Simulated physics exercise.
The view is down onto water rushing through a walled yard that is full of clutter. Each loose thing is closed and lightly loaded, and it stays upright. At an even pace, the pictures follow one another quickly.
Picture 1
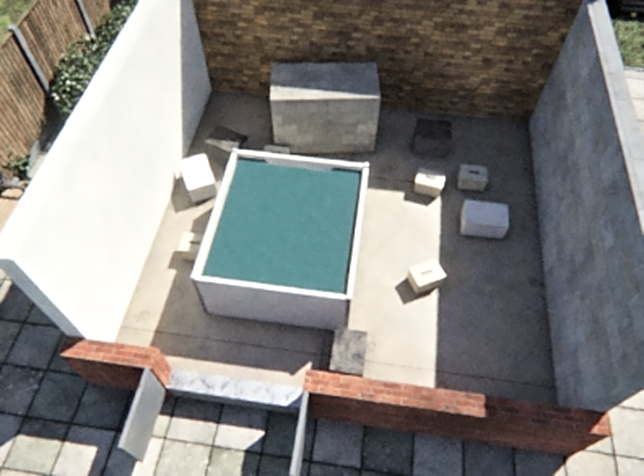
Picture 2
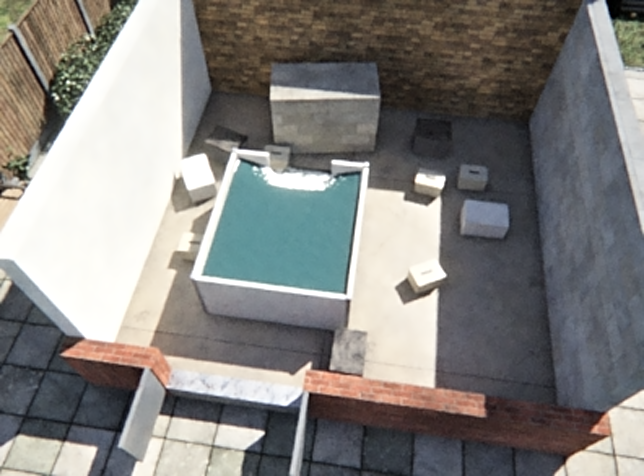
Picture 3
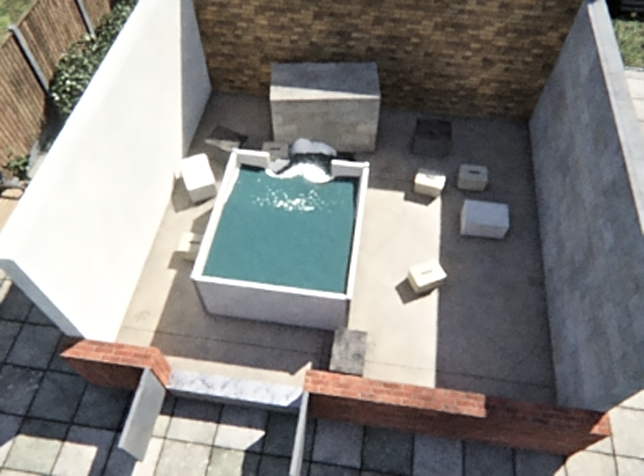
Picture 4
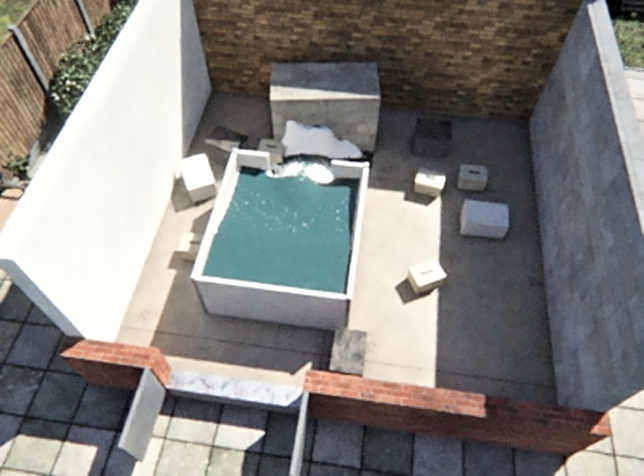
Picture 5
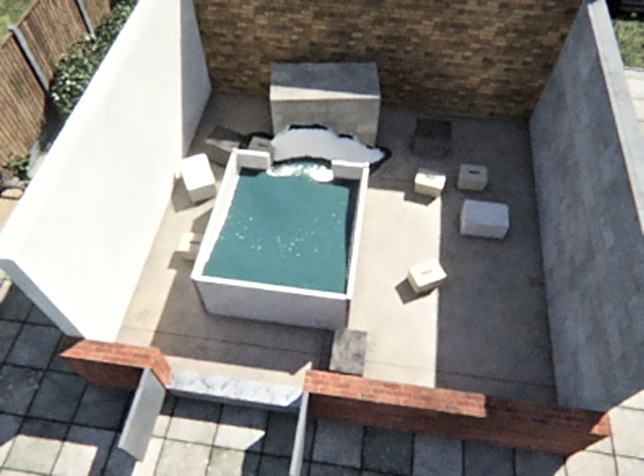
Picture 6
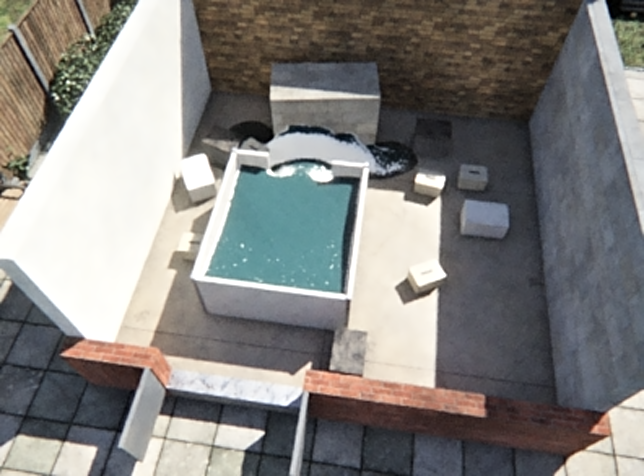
The video shows a walled yard scattered with pale blocks, where water in a raised tank surges through a gap at its back edge, splashes against a large grey block, and spreads sideways across the floor in foamy patches.
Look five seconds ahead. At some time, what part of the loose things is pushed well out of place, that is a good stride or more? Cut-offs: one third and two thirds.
Two thirds or more.
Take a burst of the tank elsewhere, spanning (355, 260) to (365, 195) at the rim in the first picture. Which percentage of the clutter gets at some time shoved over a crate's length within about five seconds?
Roughly 60 in a hundred.
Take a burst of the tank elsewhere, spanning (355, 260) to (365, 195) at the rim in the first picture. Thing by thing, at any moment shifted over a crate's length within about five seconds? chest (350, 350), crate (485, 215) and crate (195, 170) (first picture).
First beyond that mark, then beyond that mark, then under that mark.
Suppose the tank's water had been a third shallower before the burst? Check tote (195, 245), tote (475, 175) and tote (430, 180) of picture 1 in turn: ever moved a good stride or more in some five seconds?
In the order asked: Over that distance, over that distance and over that distance.
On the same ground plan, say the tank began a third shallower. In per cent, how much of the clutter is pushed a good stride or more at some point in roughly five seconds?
Close to 70 in a hundred, give or take.
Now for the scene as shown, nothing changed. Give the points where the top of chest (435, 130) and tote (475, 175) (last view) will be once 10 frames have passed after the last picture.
Estimated positions: (470, 117) and (533, 186), approximately.
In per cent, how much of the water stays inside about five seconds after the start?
98 %.
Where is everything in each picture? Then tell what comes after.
A tote at (276, 153), on the bottom; a chest at (226, 139), on the bottom; 0 of 10 have shifted, in the first picture.
A tote at (276, 153) rests on the ground; a chest at (226, 139), on the bottom; 0 of 10 have shifted, in the second picture.
A tote at (275, 149) rests on the ground, close to its start; a chest at (226, 139) rests on the ground; 1 of 10 have shifted, in the third picture.
A tote at (272, 147), on the bottom, close to its start; a chest at (226, 139), on the bottom; 1 of 10 have shifted, in the fourth picture.
A tote at (262, 146), on the bottom, close to its start; a chest at (226, 139), on the bottom; 1 of 10 have shifted, in the fifth picture.
A tote at (254, 149), afloat, a stride from its start; a chest at (223, 138) rests on the ground, close to its start; 1 of 10 have shifted, in the sixth picture.
A moment on, 1 of 10 are well off their spots; 1 afloat.
Next, 6 of 10 are well off their spots; 3 afloat.
Later, 8 of 10 are well off their spots; 7 afloat.
In the end, 8 of 10 are well off their spots, and 8 have been at some point; 6 afloat.
